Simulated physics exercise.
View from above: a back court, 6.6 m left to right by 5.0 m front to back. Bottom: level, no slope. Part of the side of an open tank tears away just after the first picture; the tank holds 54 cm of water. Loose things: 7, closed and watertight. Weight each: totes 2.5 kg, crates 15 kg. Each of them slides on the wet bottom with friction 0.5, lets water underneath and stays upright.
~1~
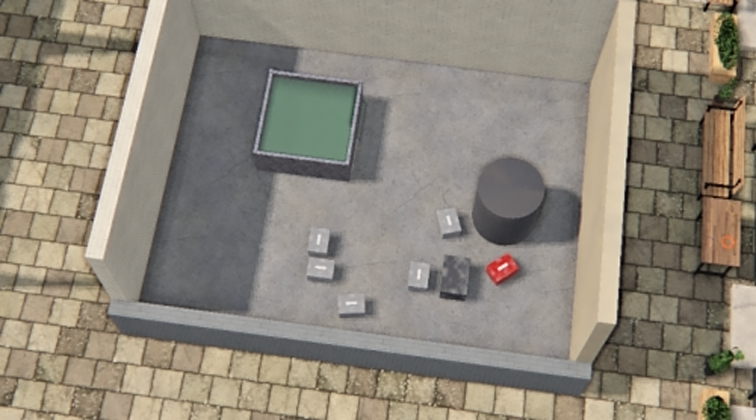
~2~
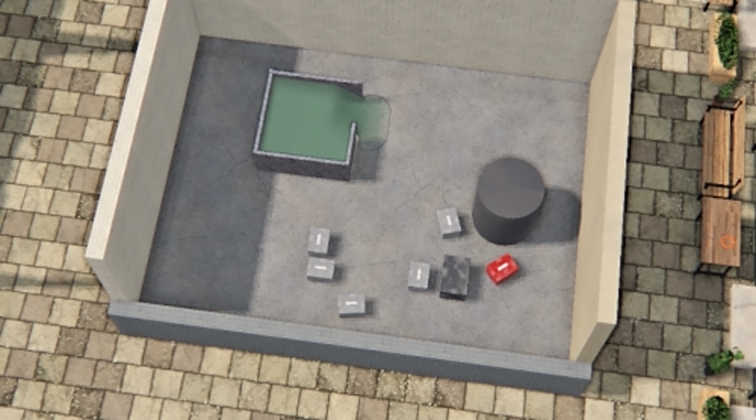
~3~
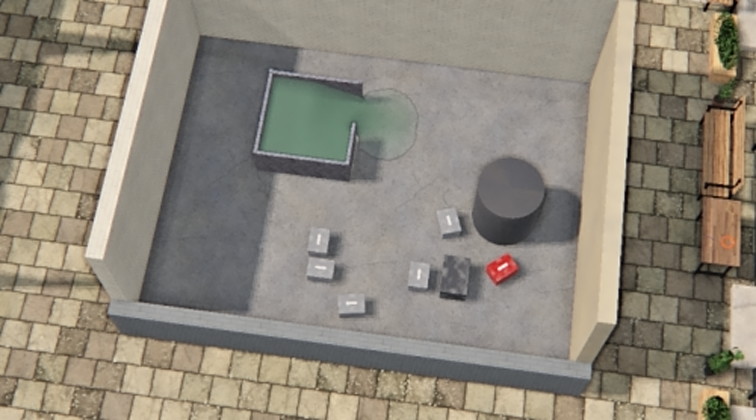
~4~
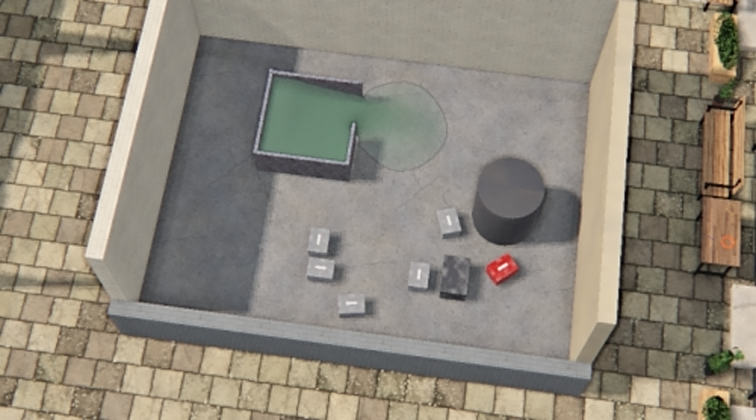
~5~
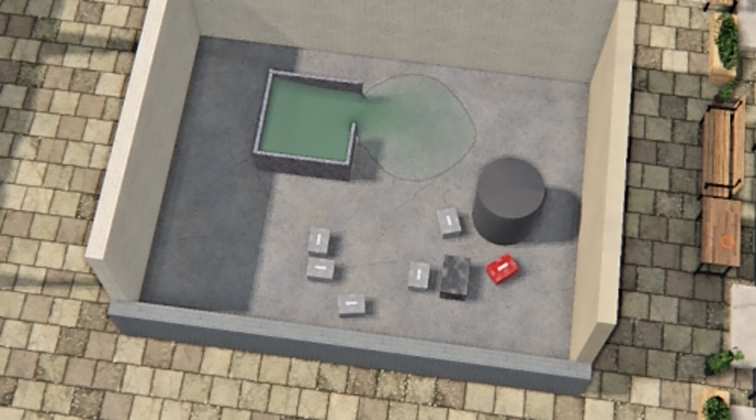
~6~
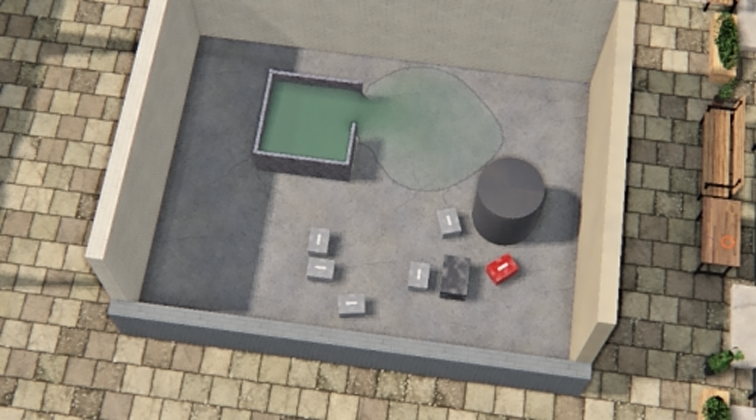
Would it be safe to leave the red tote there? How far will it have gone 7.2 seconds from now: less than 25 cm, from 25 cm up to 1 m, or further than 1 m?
Washed away.
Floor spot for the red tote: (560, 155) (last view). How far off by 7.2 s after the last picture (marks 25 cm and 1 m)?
It travels far.
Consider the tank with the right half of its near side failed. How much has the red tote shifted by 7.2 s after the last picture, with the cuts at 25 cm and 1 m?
From there, the red tote gets moved partway.
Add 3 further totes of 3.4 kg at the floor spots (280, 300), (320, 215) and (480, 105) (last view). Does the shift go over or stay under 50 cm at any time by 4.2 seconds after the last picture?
Order as asked - not as far, not as far, farther.
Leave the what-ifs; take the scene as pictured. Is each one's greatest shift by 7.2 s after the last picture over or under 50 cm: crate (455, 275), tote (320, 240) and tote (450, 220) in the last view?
First one stayed inside, second one stayed inside, third one went too far.
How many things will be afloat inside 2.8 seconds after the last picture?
By my count, 0.
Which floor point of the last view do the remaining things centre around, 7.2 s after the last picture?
Roughly at (352, 281).
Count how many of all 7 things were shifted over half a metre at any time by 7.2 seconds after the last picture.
4.
Then, 0.9 s after the last picture the red tote is near (503, 267), 0.0 m from its start, aground; 0 afloat.
Then, 2.8 s after the last picture the red tote is near (503, 275), 0.1 m from its start, aground; 0 afloat.
Then, 4.8 s after the last picture the red tote is near (470, 320), 1.0 m from its start, afloat; 1 afloat.
Then, 7.2 s after the last picture the red tote is near (393, 303), 1.8 m from its start, afloat; 5 afloat.
